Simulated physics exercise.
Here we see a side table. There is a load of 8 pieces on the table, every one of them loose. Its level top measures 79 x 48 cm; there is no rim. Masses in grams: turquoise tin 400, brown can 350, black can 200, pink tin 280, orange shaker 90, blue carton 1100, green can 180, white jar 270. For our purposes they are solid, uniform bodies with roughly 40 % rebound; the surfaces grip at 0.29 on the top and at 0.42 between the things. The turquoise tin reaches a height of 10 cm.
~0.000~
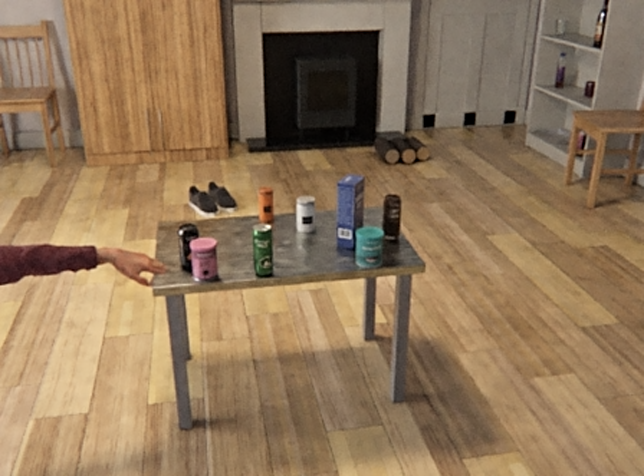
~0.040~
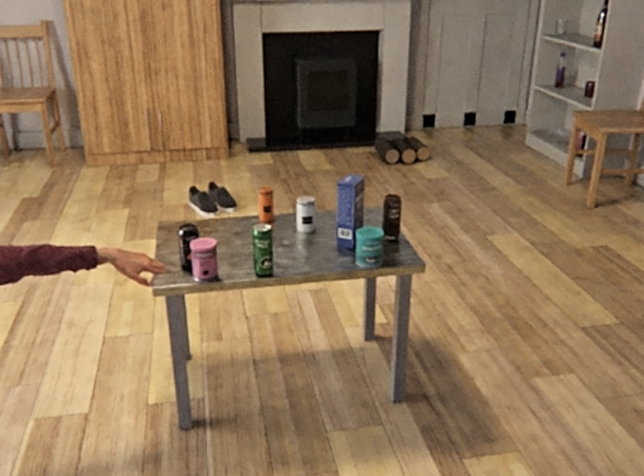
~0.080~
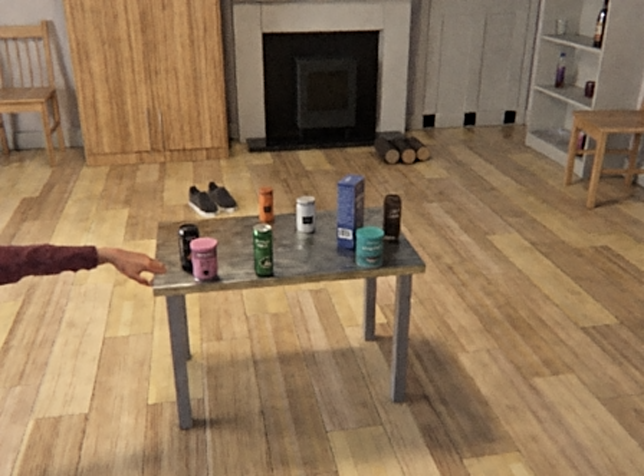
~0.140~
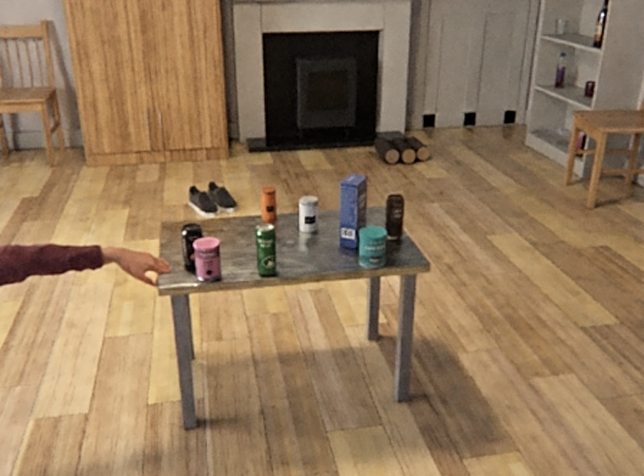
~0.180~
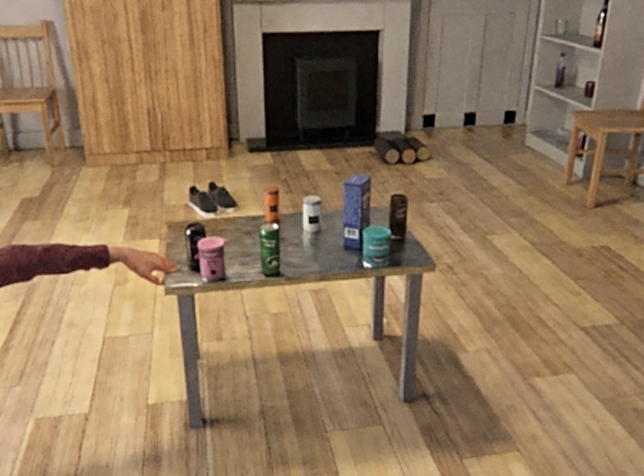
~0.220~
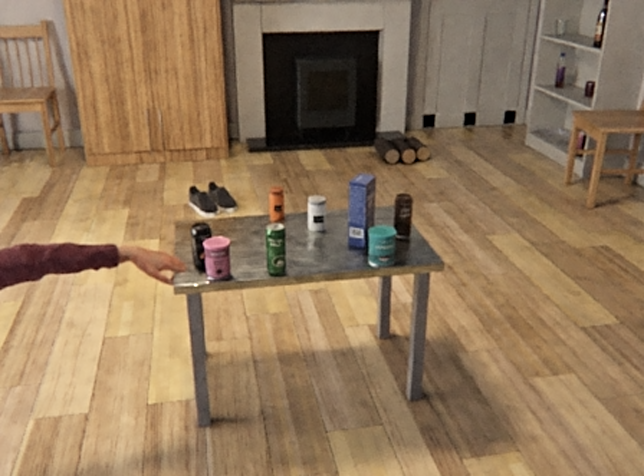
At first, a hand in a dark red sleeve rests against the left end of a small table holding eight containers, including a pink tin, a green can and a tall blue carton. Then the hand pushes the table slightly to the right, and the containers shift along with it.
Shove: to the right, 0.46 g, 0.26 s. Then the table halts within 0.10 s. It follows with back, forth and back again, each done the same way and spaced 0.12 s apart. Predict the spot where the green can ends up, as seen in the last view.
It finishes at about (311, 247).
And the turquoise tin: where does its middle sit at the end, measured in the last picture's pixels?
Its middle settles close to pixel (418, 244).
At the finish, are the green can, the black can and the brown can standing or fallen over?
Outcome noted - the green can survives without falling, the black can survives without falling, the brown can ends up fallen.
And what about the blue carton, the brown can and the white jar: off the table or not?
At the end the blue carton leaves its base, the brown can leaves its base and the white jar remains on its base.
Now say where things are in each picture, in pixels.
In the first picture, green can (263, 250); turquoise tin (369, 247).
In the second picture, black can (189, 246); pink tin (205, 259).
In the third picture, orange shaker (267, 204); blue carton (351, 212).
In the fourth picture, table along by 1 cm; white jar (309, 214); turquoise tin (372, 247).
In the fifth picture, table along by 3 cm; brown can (398, 218); black can (197, 245).
In the sixth picture, table along by 6 cm; green can (276, 249) shifted 2 cm; pink tin (218, 258) shifted 2 cm.
Around 0.72 s, table along by 14 cm; brown can now off the table; green can shifted 8 cm near (340, 244); blue carton shifted 9 cm.
Around 1.22 s, table along by 8 cm; green can shifted 5 cm near (311, 247); blue carton at 40° to upright; white jar shifted 6 cm.
Around 1.82 s, table along by 2 cm; turquoise tin and blue carton now off the table; green can shifted 19 cm near (335, 245); orange shaker shifted 19 cm.
Finally (2.5 s), off the table, brown can and blue carton; not toppled but over 5 cm from the start, turquoise tin, black can, pink tin, orange shaker and green can; white jar still in place (within 5 cm). Final places as that camera would see them, green can near (311, 247).
